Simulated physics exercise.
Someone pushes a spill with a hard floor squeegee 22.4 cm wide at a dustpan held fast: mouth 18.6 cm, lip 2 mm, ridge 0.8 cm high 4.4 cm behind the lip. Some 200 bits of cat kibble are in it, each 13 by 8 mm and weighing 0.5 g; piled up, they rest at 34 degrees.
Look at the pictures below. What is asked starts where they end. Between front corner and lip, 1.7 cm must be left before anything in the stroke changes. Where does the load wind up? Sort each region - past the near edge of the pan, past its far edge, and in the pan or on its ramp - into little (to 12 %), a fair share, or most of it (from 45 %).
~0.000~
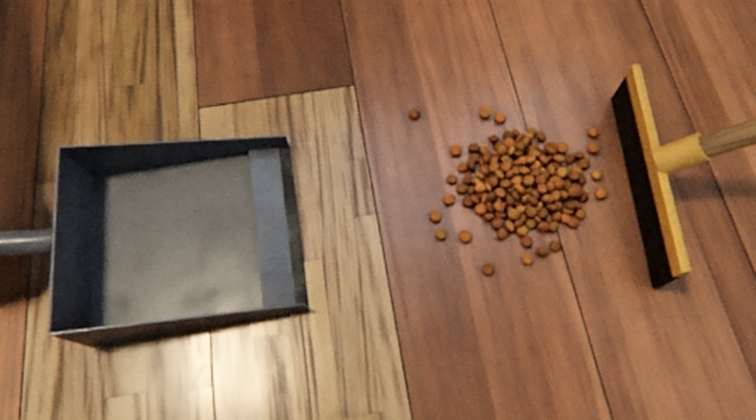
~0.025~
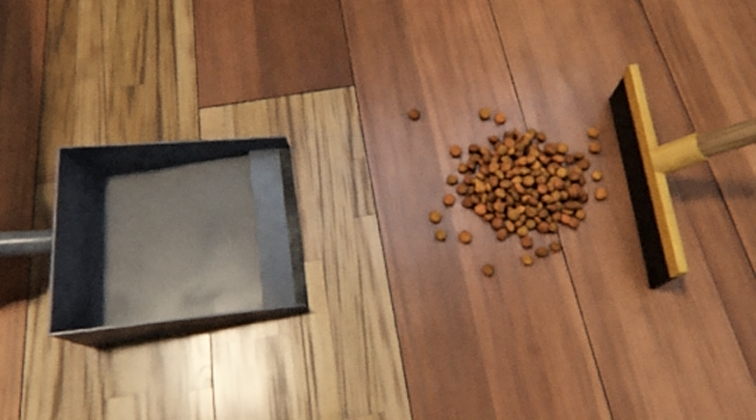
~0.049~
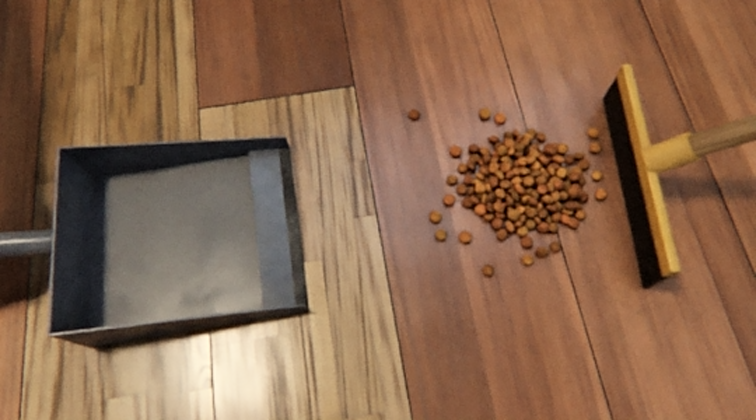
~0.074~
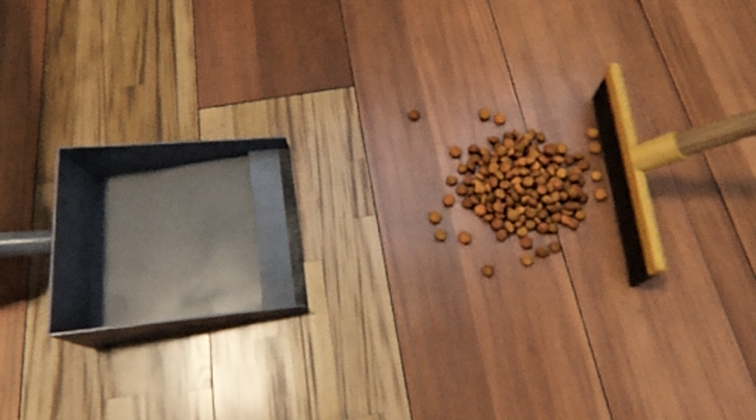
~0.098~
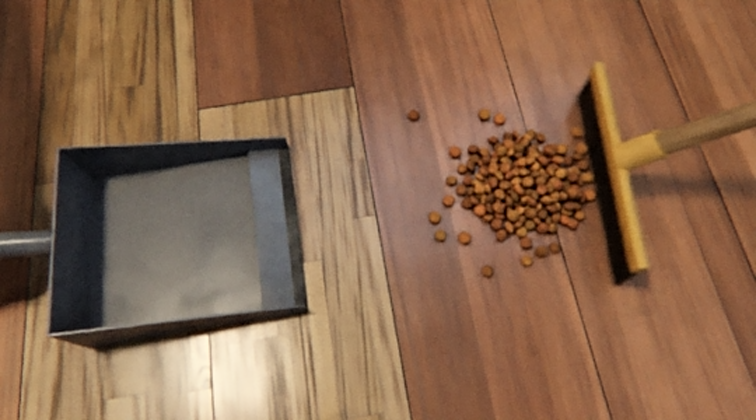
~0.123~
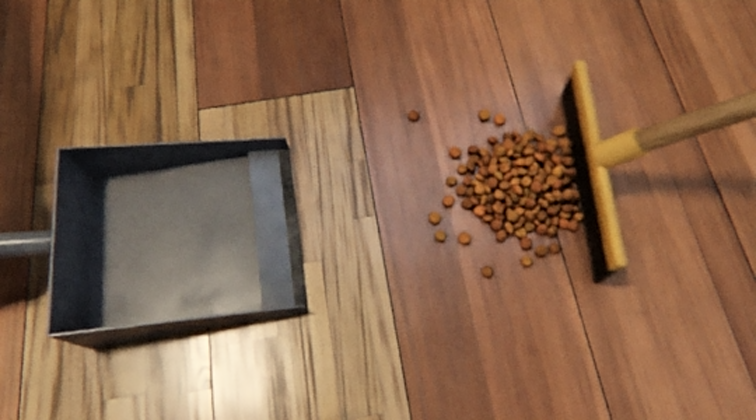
Near side: Little, far side: A fair share, pan: A fair share.
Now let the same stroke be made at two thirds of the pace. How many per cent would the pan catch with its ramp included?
Near 30 %.
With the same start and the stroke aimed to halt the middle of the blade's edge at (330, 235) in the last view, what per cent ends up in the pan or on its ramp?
That comes to near 40 percent.
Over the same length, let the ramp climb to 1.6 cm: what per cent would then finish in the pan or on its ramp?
It would be roughly 30 percent.
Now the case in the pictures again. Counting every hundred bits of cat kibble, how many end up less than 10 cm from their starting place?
0 %.
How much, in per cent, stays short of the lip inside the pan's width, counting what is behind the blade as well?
Share there: About 25 %.
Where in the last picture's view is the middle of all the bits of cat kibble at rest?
When it all comes to rest, the middle is near (280, 168).
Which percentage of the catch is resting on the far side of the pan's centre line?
Something like 80 per cent of the catch.
Then, at 0.31 s, middle of the blade 17 cm from the lip; 0 % over the lip, far side 10 %, near side 0 %.
After 0.44 s, middle of the blade 7 cm from the lip; 0 % over the lip, far side 30 %, near side 0 %.
Then, at 0.70 s, middle of the blade 3 cm from the lip; 40 % over the lip, far side 35 %, near side 0 %.
At rest (1.2 s), near side 0 %, far side 35 %, pan 40 %, in front of the lip or behind the blade 25 %.
